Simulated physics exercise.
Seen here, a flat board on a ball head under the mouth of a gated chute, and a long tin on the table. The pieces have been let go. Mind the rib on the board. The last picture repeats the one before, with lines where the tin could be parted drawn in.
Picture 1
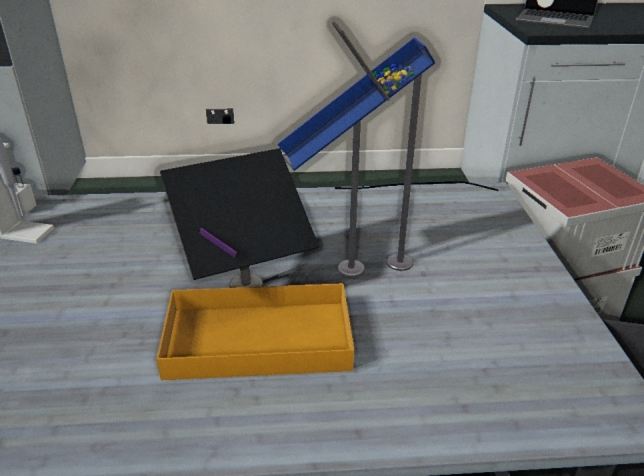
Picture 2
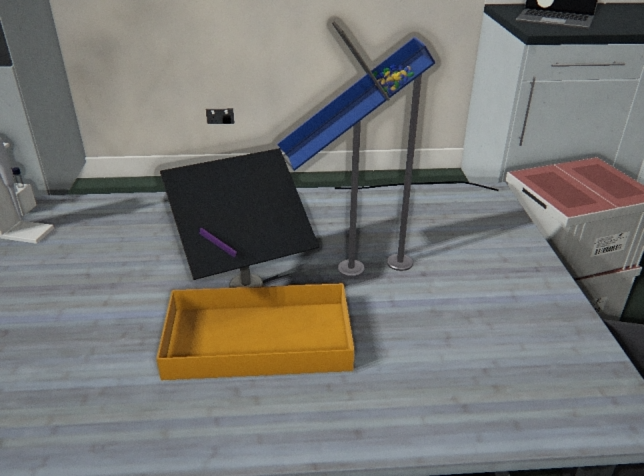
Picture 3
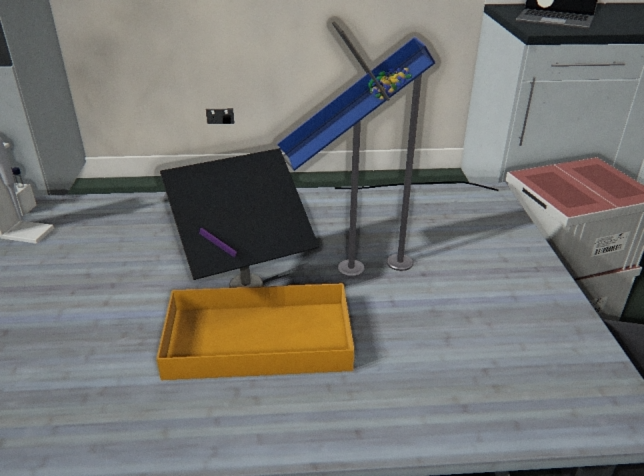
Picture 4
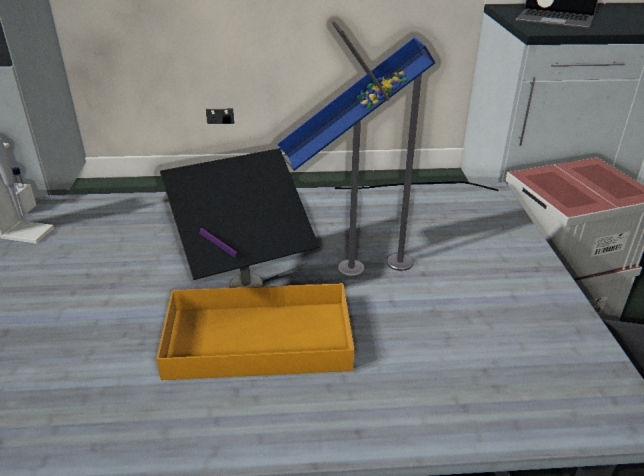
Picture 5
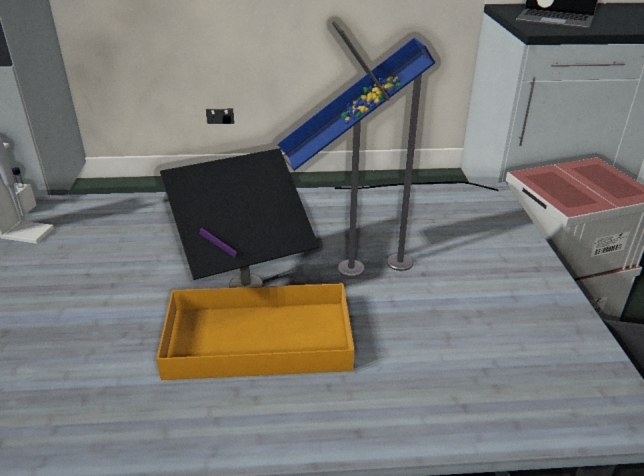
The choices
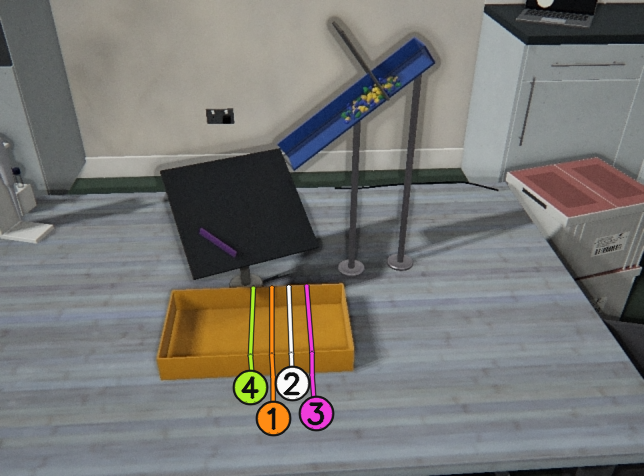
A small cluster of yellow, multicoloured jelly beans slides a short way down and left along a sloping blue chute, loosening slightly as it moves. The chute stands on thin grey rods above a wooden table, with a tilted black board bearing a purple rib below its lower end and an empty orange tin in front. Seen from slightly above by a still camera, the room has pale walls and cabinets.
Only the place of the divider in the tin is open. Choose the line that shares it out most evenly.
Line 1.
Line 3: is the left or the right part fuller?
Left.
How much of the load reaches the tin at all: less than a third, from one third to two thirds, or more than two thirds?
It is more than two thirds.
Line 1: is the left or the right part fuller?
More lands on the left.
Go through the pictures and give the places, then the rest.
Load behind the gate (392, 80), jelly beans; lip of the chute (291, 164), sloping fairly steeply, in the first frame.
Middle of the board (240, 209), tilted fairly steeply; middle of its low edge (259, 262); of its high edge (222, 159), in the second frame.
Front corners of the tin (157, 359) and (353, 350), empty; front of the load (372, 90), in the third frame.
Middle of the load (379, 87); its front (363, 106), roughly a quarter of the way to the lip; rib from (201, 228) to (236, 253), in the fourth frame.
Middle of the load (370, 97); its front (346, 122), roughly a third of the way to the lip, in the fifth frame.
On the marked copy, line 1 crosses the front rim at (271, 354); line 2 crosses the front rim at (291, 353); line 3 crosses the front rim at (311, 352); line 4 crosses the front rim at (250, 355).
Choosing 1, of what is caught, the larger part on the left of the divider, roughly a quarter on the right.
Choosing 2, of what is caught, almost all on the left of the divider, just a few on the right.
Choosing 3, of what is caught, every piece on the left of the divider, not one piece on the right.
Choosing 4, of what is caught, about a tenth on the left of the divider, almost all on the right.
